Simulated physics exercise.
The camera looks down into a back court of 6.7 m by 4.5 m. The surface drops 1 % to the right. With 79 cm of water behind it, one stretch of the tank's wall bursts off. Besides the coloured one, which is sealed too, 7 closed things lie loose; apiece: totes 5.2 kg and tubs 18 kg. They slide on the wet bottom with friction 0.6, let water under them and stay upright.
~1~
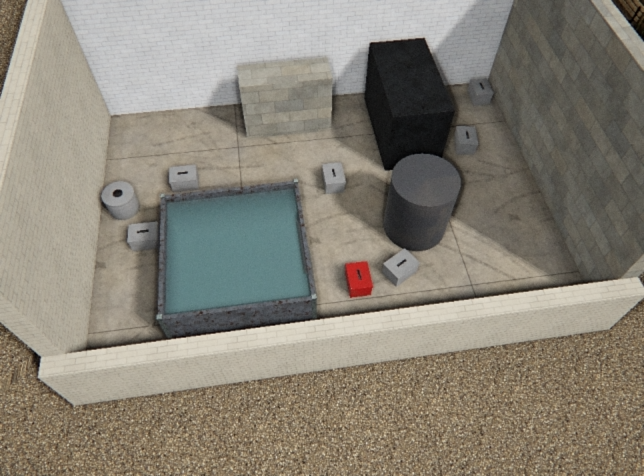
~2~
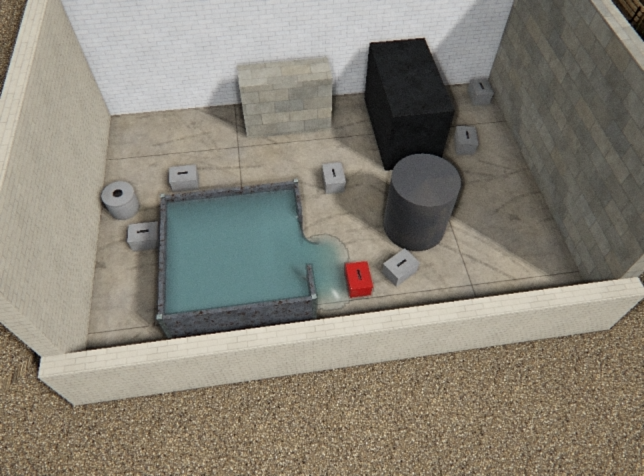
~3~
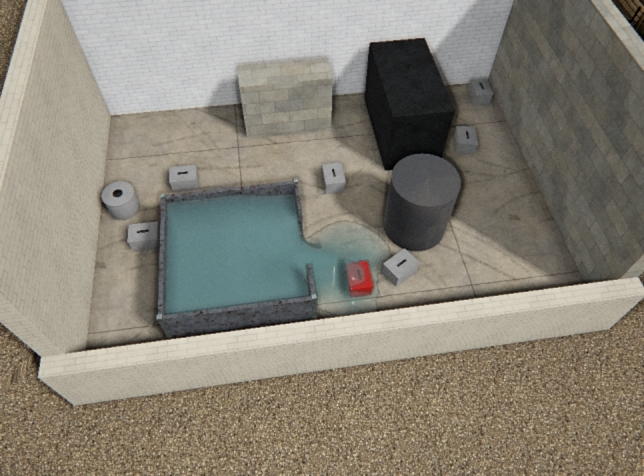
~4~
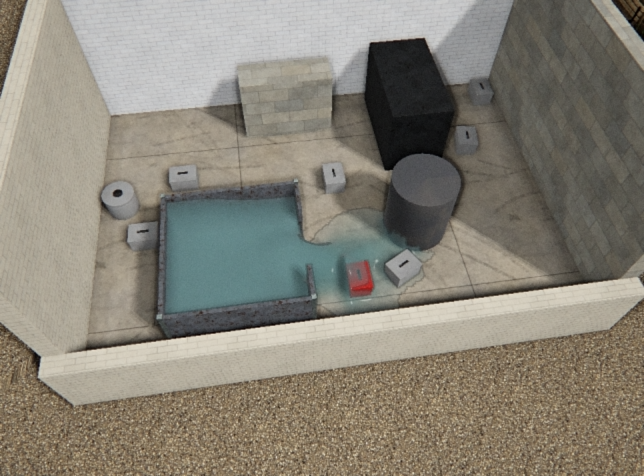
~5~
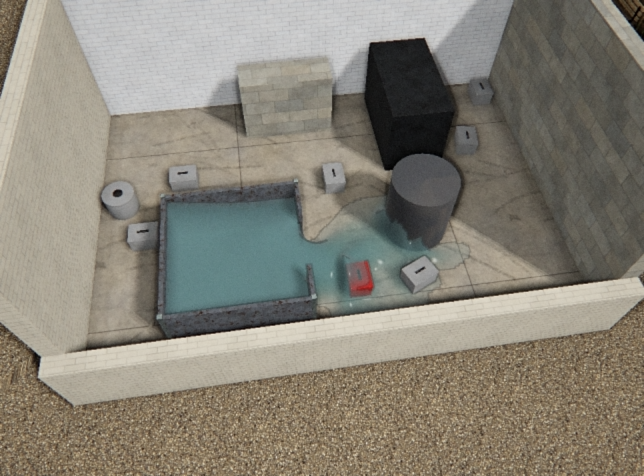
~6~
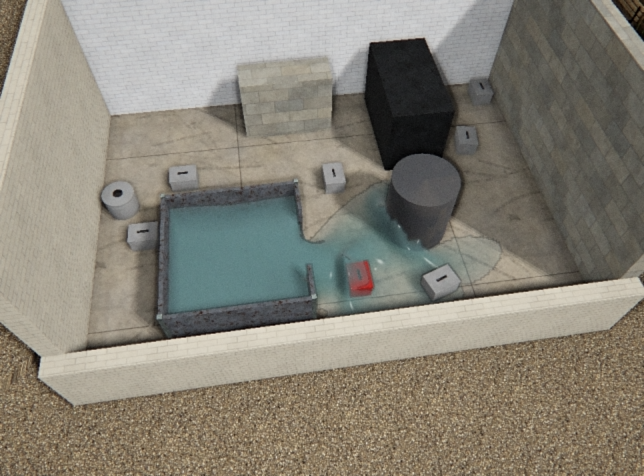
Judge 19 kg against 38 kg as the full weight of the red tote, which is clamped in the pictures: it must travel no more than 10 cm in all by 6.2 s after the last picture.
I expect that neither load is enough.
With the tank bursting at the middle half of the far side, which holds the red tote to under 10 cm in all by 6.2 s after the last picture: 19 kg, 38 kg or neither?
Then the smaller load will do.
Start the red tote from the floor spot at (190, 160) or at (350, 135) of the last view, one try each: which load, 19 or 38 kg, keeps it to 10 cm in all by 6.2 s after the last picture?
In turn: Either load holds; only the larger holds.
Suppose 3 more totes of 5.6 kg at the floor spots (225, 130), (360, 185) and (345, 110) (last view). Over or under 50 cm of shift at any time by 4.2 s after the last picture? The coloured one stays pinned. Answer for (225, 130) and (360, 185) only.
In turn: Short of it, over.
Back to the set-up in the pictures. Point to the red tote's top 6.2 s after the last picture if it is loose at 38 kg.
Near (546, 263).
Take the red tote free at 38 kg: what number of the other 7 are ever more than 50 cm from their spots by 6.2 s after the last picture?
I count 3.
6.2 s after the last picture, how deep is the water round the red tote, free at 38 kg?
About 12 cm.
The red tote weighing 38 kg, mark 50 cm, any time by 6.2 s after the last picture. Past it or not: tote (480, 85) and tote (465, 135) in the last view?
In that order: Over, past it.
Then, 0.6 s after the last picture the red tote would be 255 cm from its start with 19 kg and 137 cm from its start with 38 kg; 19 cm of water round it then.
Then, 2.3 s after the last picture the red tote would be 245 cm from its start with 19 kg and 256 cm from its start with 38 kg; 25 cm of water round it then.
Then, 4.2 s after the last picture the red tote would be 231 cm from its start with 19 kg and 255 cm from its start with 38 kg; 18 cm of water round it then.
Then, 6.2 s after the last picture the red tote would be 216 cm from its start with 19 kg and 255 cm from its start with 38 kg; 12 cm of water round it then.
